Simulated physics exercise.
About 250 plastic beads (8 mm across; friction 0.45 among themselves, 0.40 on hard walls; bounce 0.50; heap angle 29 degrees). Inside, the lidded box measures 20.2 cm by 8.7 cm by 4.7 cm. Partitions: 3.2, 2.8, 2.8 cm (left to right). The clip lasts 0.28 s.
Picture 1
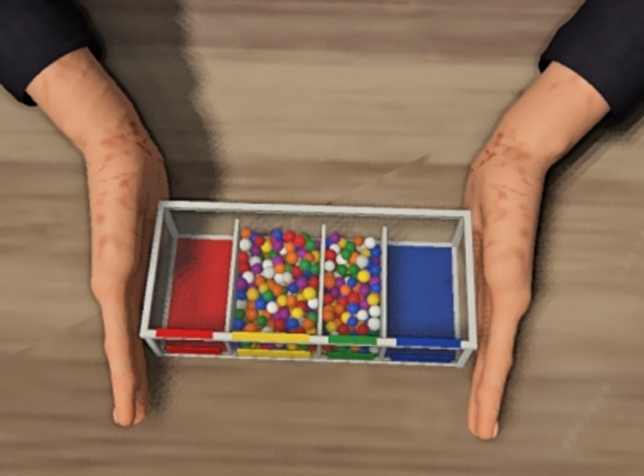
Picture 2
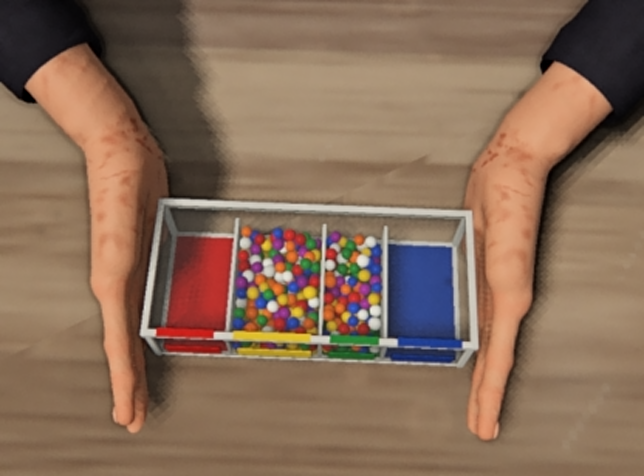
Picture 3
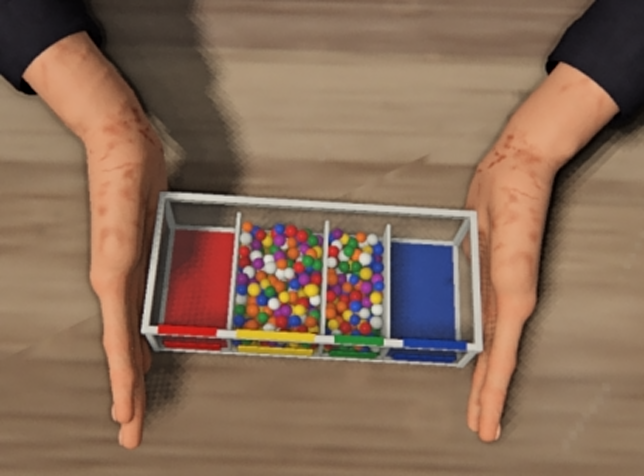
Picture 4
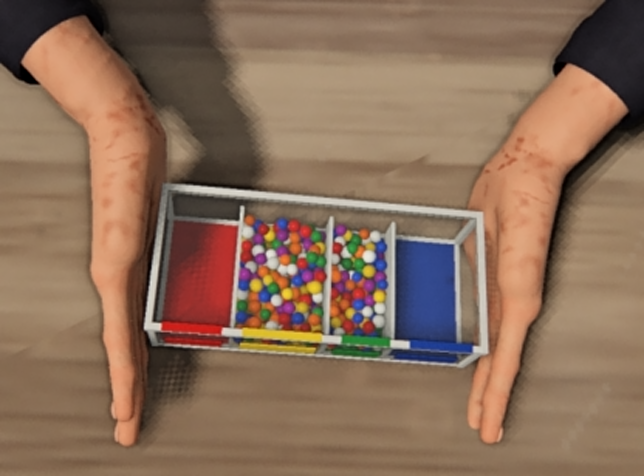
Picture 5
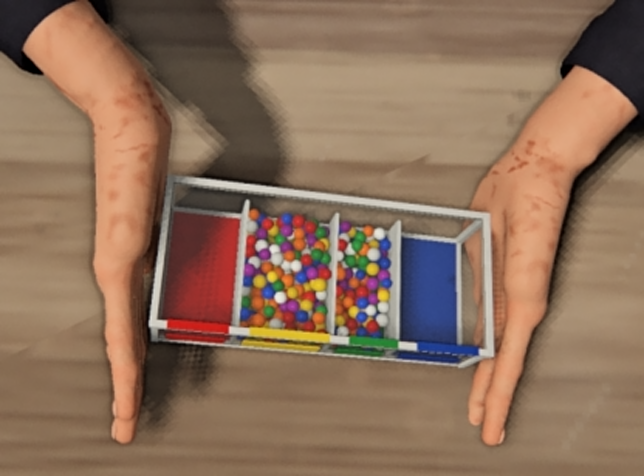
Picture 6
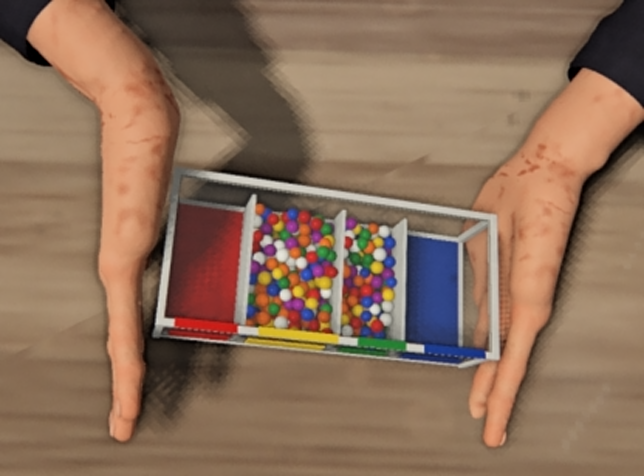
On a wooden surface, two hands holding a clear compartmented box of colourful beads, gradually tilting it down to the right.
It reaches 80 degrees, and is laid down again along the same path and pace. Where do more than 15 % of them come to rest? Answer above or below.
Red below, blue above, green above, yellow above.
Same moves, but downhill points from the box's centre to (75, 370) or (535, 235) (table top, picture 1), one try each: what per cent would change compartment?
About 20 and 30 per cent.
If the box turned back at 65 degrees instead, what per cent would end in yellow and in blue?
Then: Yellow 55; blue 10.
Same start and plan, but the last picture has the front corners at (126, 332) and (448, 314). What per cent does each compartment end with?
Red 15, blue 0, green 30, yellow 55.
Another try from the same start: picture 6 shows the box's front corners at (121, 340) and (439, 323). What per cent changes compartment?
In that case some 25 per cent.
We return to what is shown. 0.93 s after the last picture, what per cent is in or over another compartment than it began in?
Roughly 15 per cent.
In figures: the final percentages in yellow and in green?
Yellow 40, green 30.
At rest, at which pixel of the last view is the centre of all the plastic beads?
Around (353, 318).
Then, 0.93 s after the last picture, tilt 79 degrees; blue 10 %, green 35 %, yellow 55 %.
Then, 1.54 s after the last picture, tilt 35 degrees; blue 30 %, green 30 %, yellow 40 %.
Then, 2.20 s after the last picture, tilt 0 degrees; blue 30 %, green 30 %, yellow 40 %.
In the end, red 0 %, blue 30 %, green 30 %, yellow 40 %.
